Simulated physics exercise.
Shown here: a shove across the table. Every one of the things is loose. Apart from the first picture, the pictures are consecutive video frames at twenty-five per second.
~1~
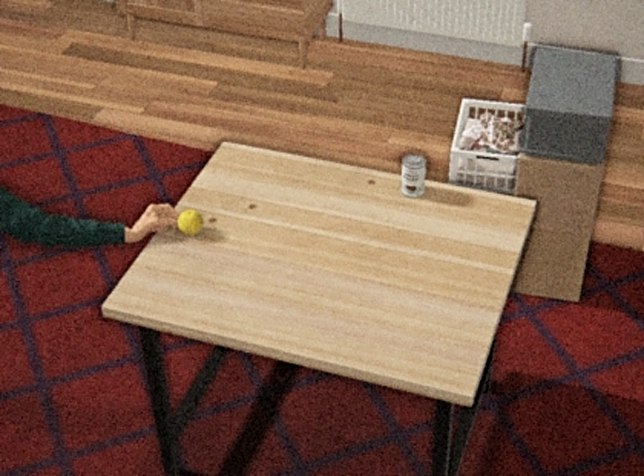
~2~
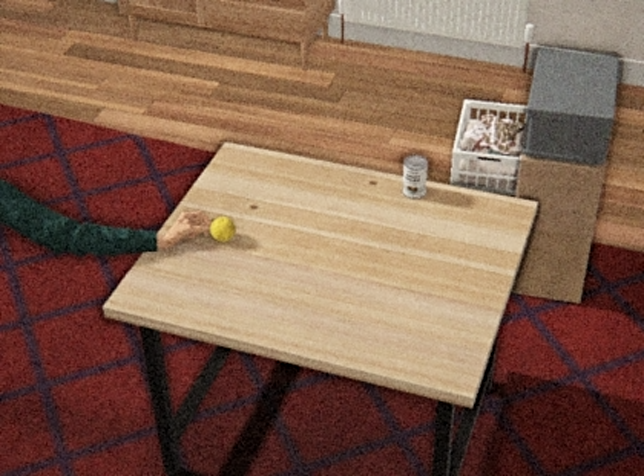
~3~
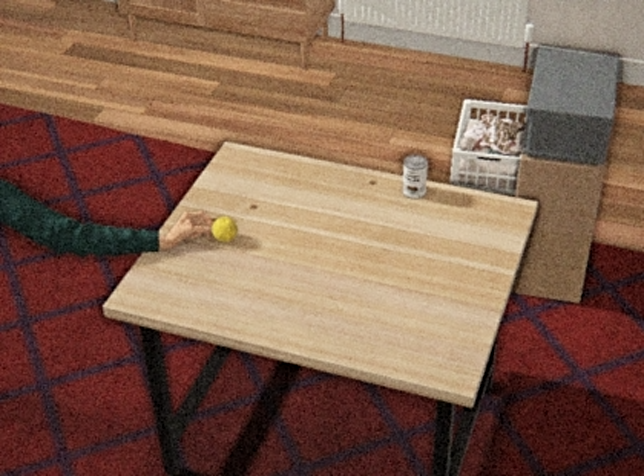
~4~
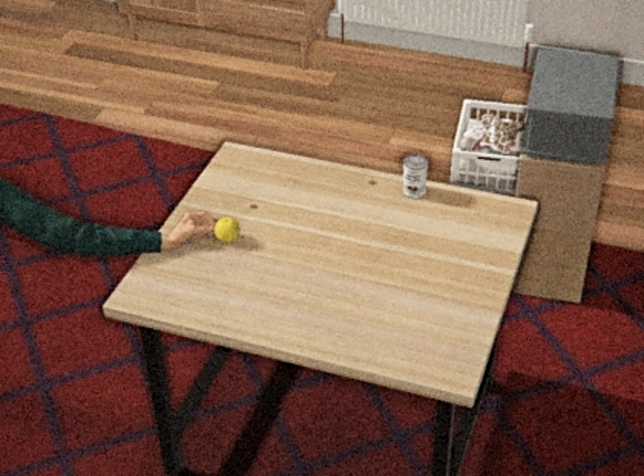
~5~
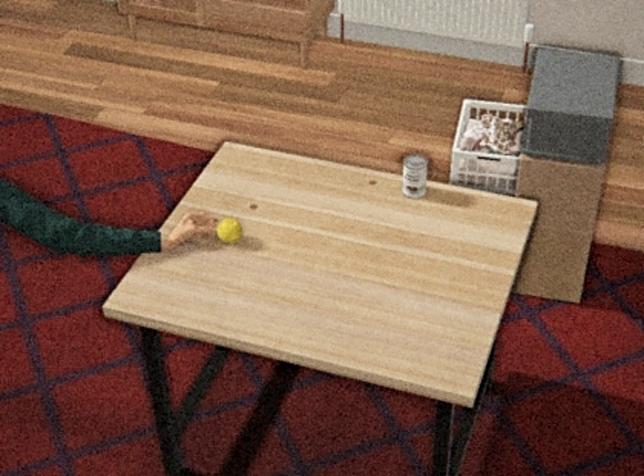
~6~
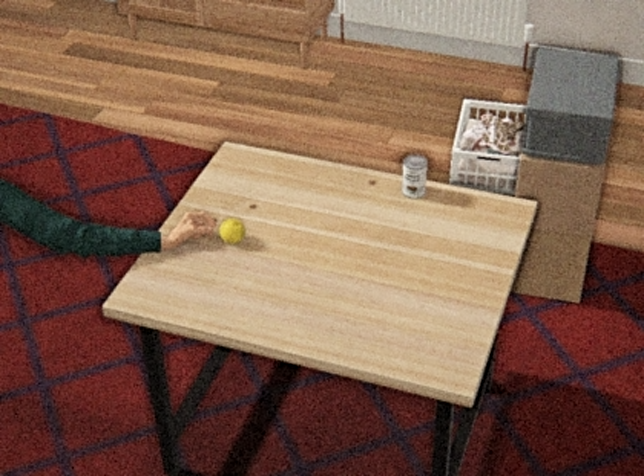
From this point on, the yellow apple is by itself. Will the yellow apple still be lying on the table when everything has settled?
Yes, you'll see it is on the table when it's all over.
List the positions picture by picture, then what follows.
Under the hand; yellow apple (191, 222), in the first picture.
Under the hand; yellow apple (223, 229), in the second picture.
Under the hand; yellow apple (225, 230), in the third picture.
Yellow apple (228, 230), in the fourth picture.
Yellow apple (230, 231), in the fifth picture.
Yellow apple (233, 231) moved a little, in the sixth picture.
Then, 0.20 s later than the last frame, yellow apple moved about its own width near (245, 234).
Then, 0.40 s later than the last frame, yellow apple moved about its own width near (255, 236).
Then, 0.80 s later than the last frame, yellow apple moved well along near (269, 239).
When it is over, moved from the start, yellow apple. End places, in pixels of the last picture, yellow apple near (273, 240).
